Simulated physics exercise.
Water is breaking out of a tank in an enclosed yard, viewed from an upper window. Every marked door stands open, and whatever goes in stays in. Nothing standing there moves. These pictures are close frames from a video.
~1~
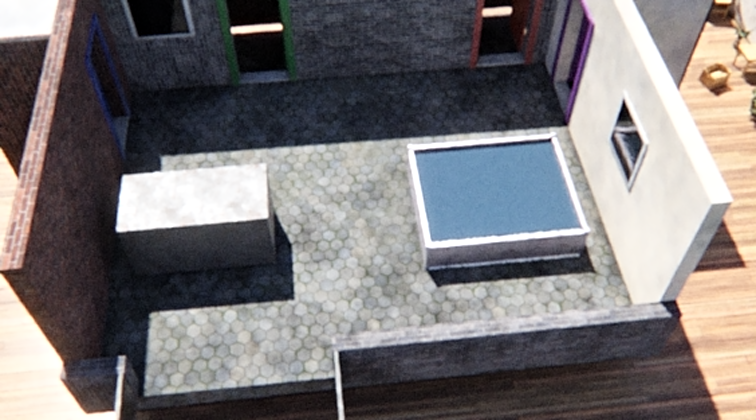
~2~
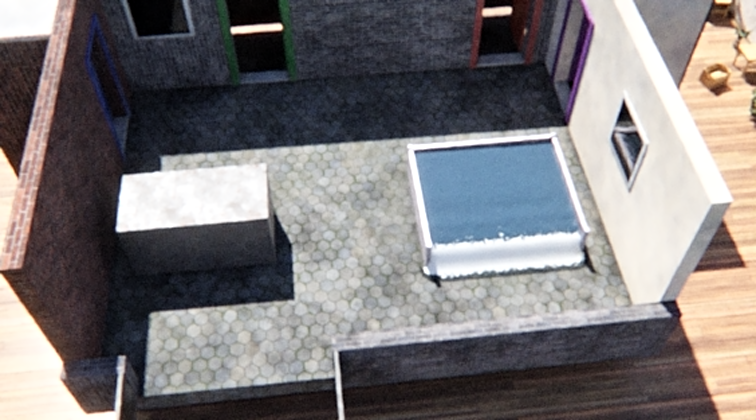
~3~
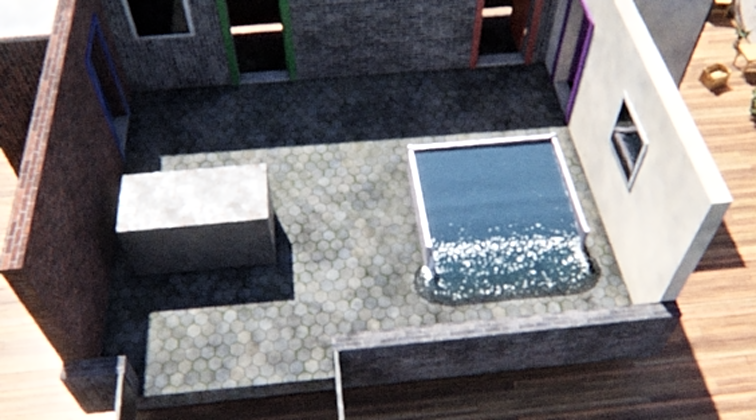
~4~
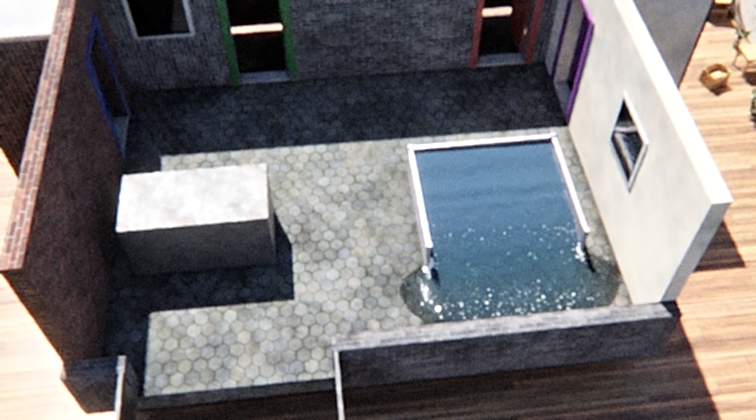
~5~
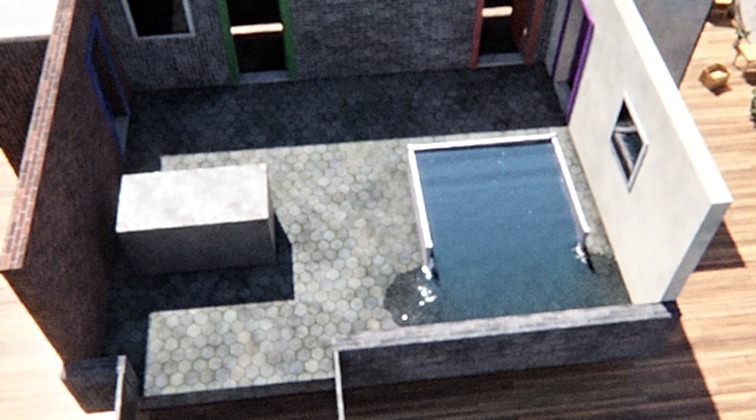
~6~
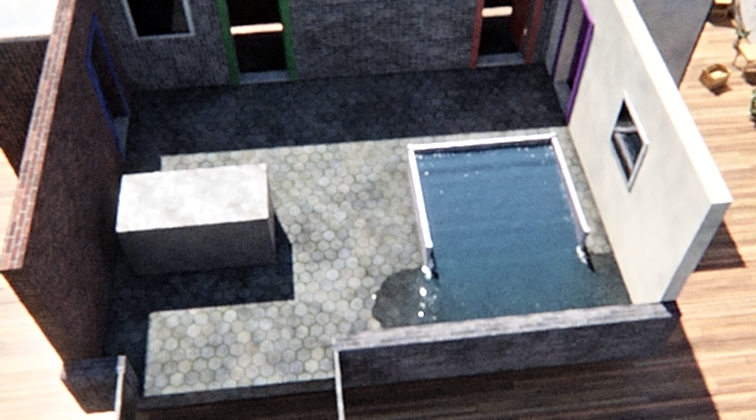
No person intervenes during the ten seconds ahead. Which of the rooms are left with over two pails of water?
The blue door is left with two or fewer; the red door is left with over two; the green door is left with two or fewer; the purple door is left with two or fewer.
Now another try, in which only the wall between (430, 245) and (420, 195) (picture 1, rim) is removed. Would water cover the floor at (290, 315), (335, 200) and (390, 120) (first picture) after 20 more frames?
Taking the points in order: Swamped, swamped and unwetted.
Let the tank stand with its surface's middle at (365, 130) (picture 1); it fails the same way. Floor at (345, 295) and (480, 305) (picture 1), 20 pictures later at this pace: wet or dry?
One after the other: Reached, reached.
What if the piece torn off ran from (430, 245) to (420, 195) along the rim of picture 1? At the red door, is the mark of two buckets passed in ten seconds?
I'd say the red door stays within the limit.
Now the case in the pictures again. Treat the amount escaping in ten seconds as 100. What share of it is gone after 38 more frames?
My reading is near 50 per cent.
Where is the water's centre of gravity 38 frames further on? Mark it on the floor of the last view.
The water's centre sits above (420, 232).
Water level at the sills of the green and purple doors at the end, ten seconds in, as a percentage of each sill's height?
Close to 110 per cent for the first one and close to 70 per cent for the second.
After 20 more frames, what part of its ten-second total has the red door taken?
Near 0 in a hundred.
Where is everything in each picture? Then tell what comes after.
In the first picture, still water in the open tank at (494, 191).
In the second picture, the front is at (582, 259), out from the gap at (504, 253).
In the third picture, water pours out at (504, 254) and has run to (595, 272).
In the fourth picture, the front is at (417, 306), out from the gap at (504, 254).
In the fifth picture, the front is at a hidden place, out from the gap at (504, 254).
In the sixth picture, the front is at a hidden place, out from the gap at (504, 254).
A moment on, water covers 15 % of the floor; the blue door not reached, the red door not reached, the green door not reached, the purple door not reached.
Next, water covers 20 % of the floor; the blue door not reached, the red door not reached, the green door not reached, the purple door not reached.
Then, water covers 45 % of the floor; the blue door not reached, the red door not reached, the green door not reached, the purple door wet at the sill, nothing in.
Later, water covers 65 % of the floor; the blue door wet at the sill, nothing in, the red door over two buckets in, the green door not reached, the purple door wet at the sill, nothing in.
In the end, water covers 85 % of the floor; the blue door wet at the sill, nothing in, the red door over two buckets in, the green door wet at the sill, nothing in, the purple door wet at the sill, nothing in.
